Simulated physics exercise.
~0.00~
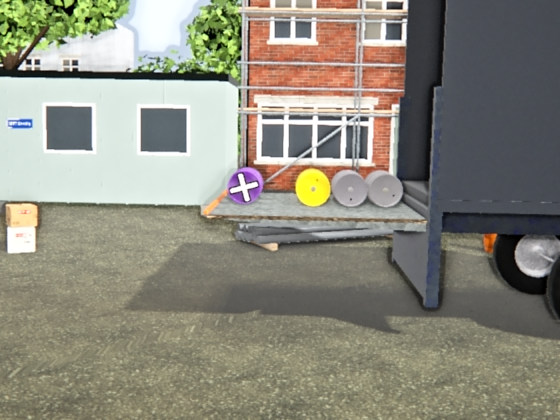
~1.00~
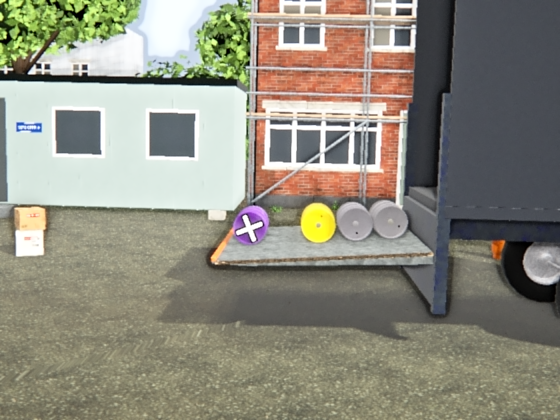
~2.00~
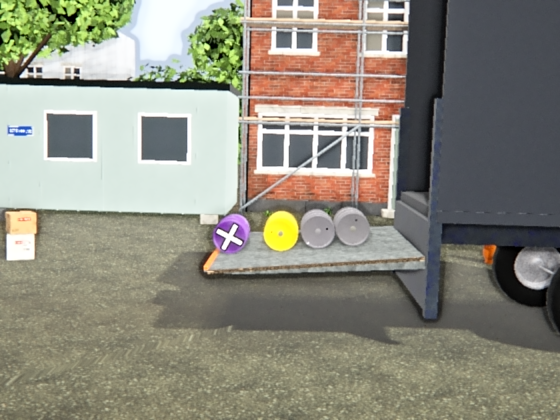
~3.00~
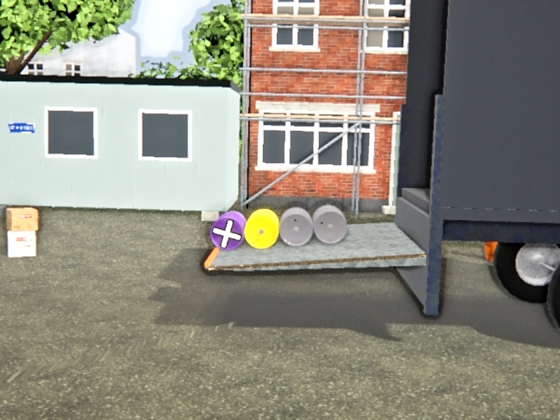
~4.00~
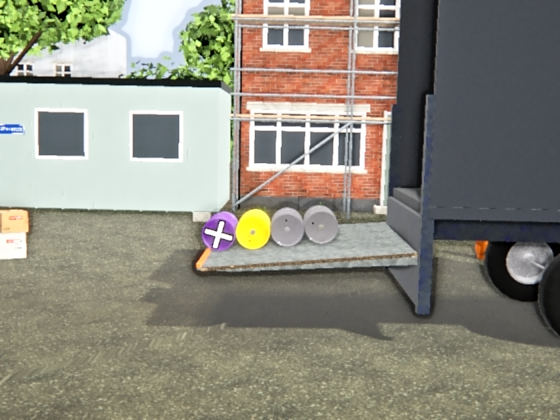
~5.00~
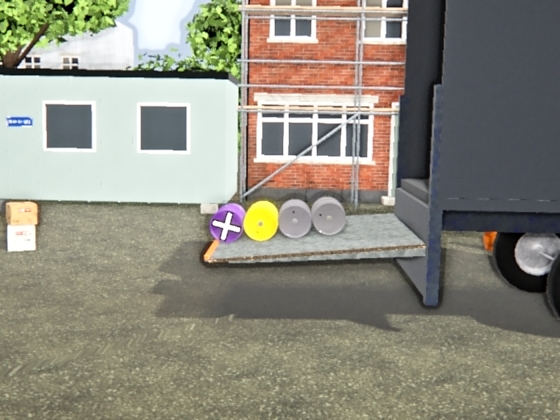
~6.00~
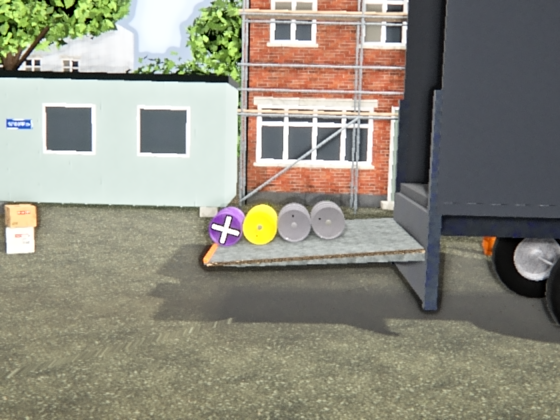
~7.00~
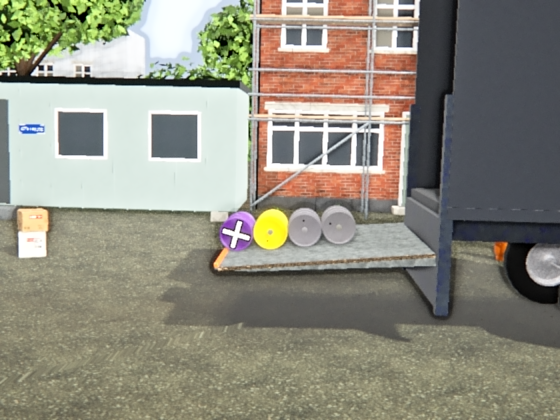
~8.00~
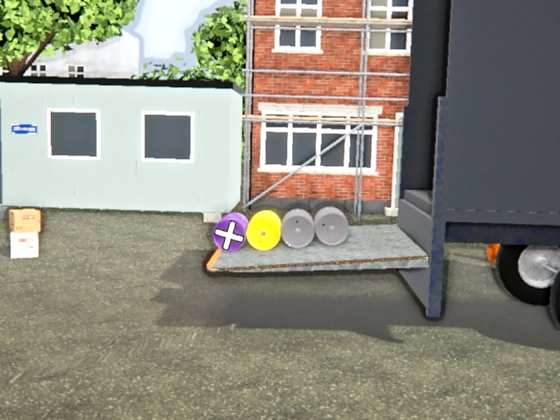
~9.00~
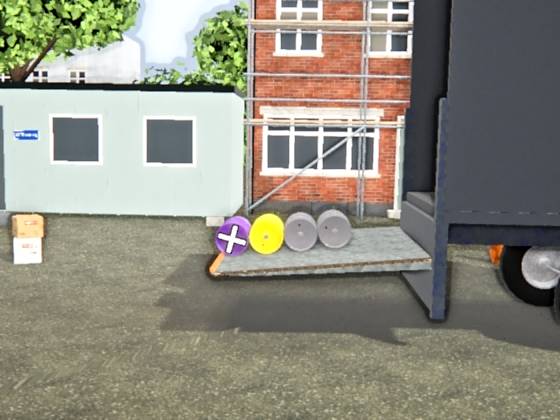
Lorry's tail platform lowering and tilting, purple, yellow and two grey kegs rolling left and resting together against the stop.
